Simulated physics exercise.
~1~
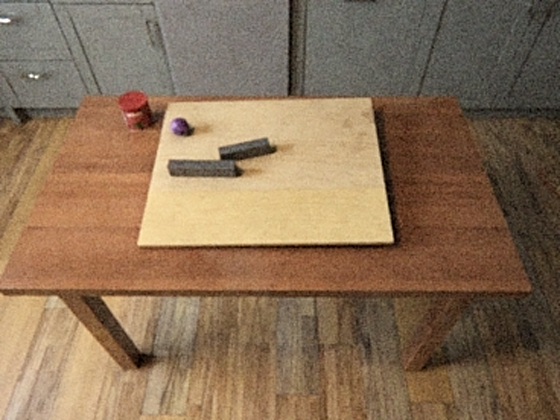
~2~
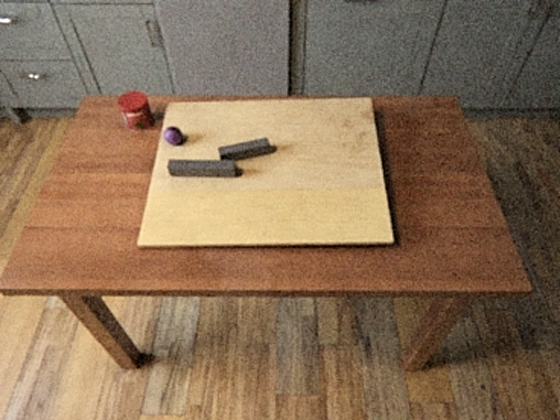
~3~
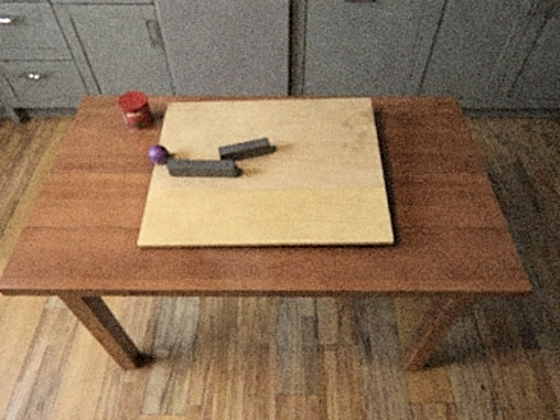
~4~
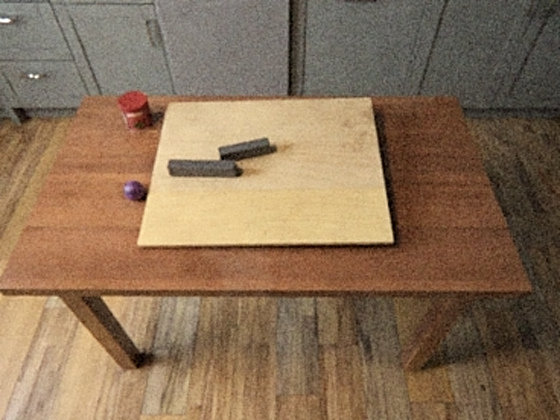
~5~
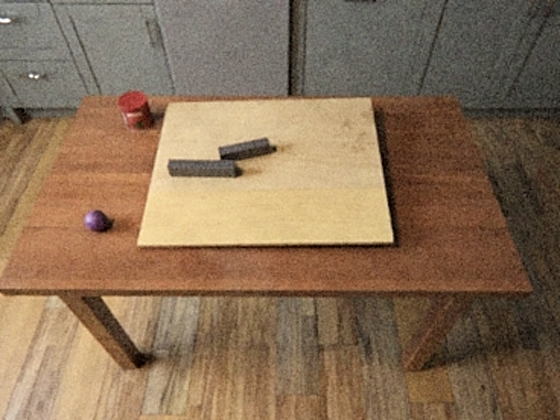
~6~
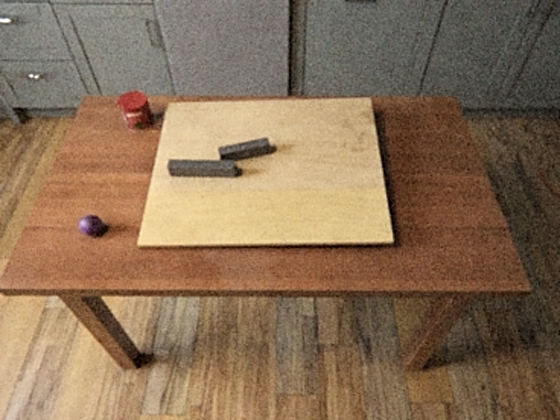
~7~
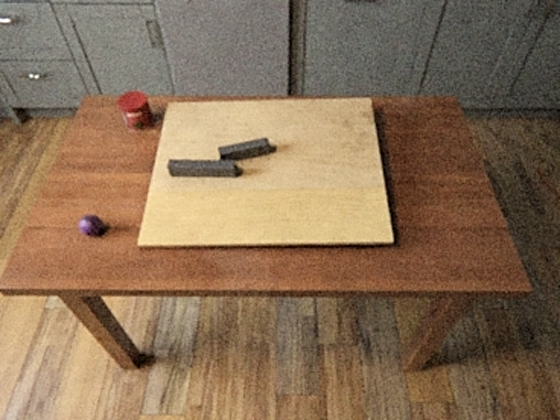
A purple ball rolled left and toward the viewer across a pale board holding two dark blocks, went over its left edge onto the wooden table, and came to rest near the table's left side, while the red tin stayed put.
